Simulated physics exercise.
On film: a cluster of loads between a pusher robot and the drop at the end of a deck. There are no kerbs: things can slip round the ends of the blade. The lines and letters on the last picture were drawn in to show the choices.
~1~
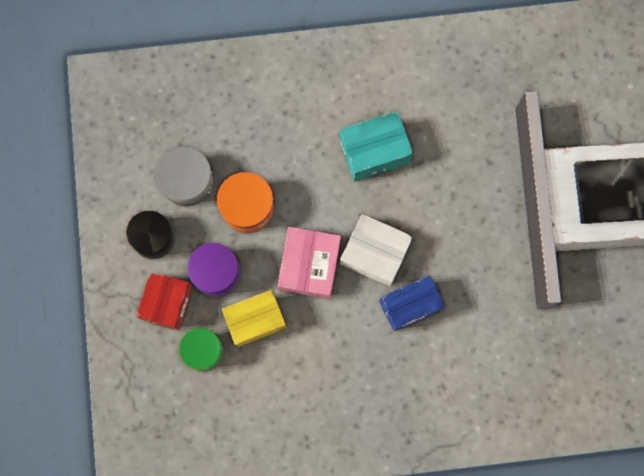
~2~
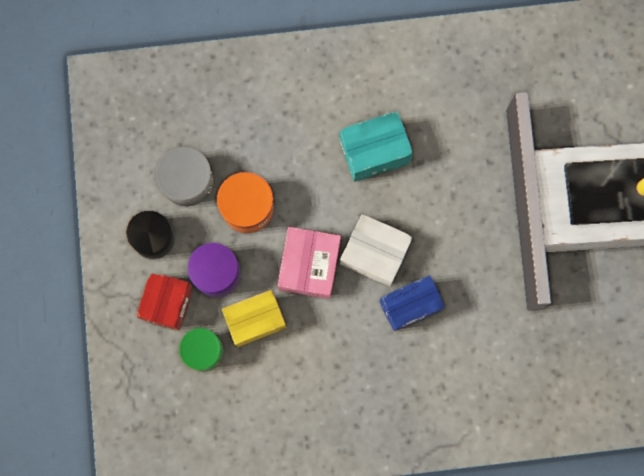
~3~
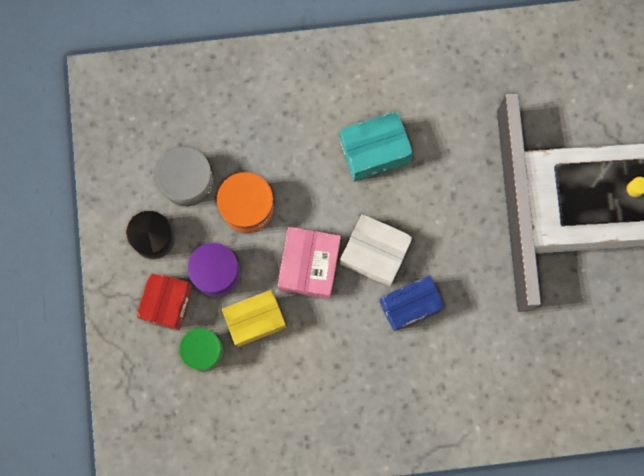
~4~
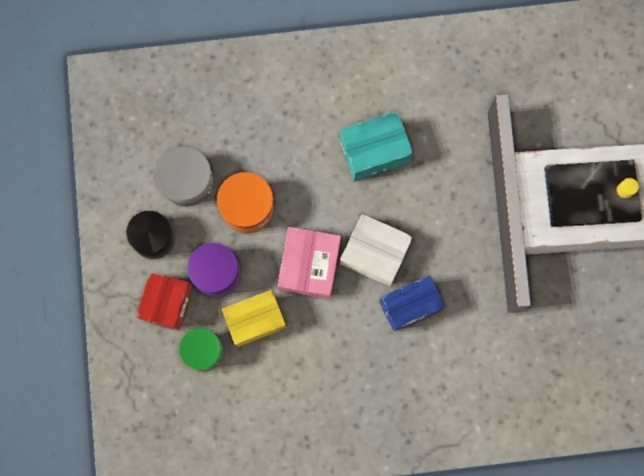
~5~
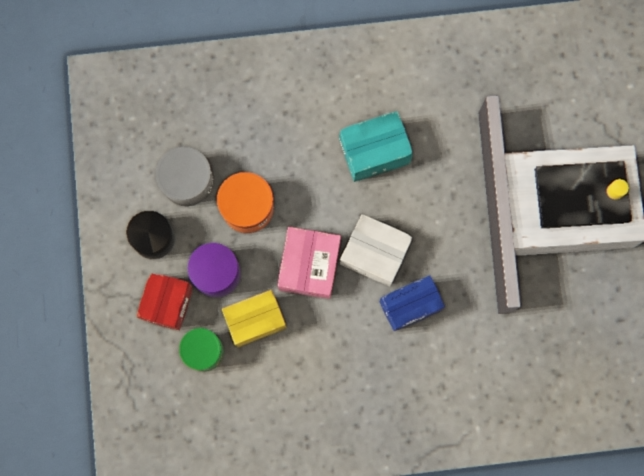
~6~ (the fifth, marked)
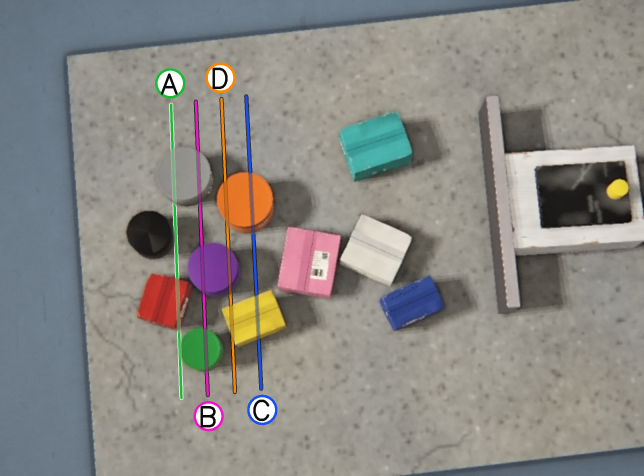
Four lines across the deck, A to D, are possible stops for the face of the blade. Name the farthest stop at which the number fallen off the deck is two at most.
A is the last line within the limit.
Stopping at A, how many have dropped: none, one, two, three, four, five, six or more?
By then, two.
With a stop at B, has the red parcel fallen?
Yes.
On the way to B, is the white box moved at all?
By then, yes.
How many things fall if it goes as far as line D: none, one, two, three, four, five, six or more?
In all, none.
On the marked copy, A at (176, 247); B at (202, 244); C at (254, 238); D at (228, 241).
With A. Early on, robot (459, 208); turquoise box (341, 148); blue box (357, 306).
Further on, robot (341, 221); red parcel (128, 318); purple canister (131, 273).
At the end, robot (248, 231); purple canister over the edge; red parcel over the edge; two fallen.
As for the rest, B is within the limit but short; C is within the limit but short; D is within the limit but short.
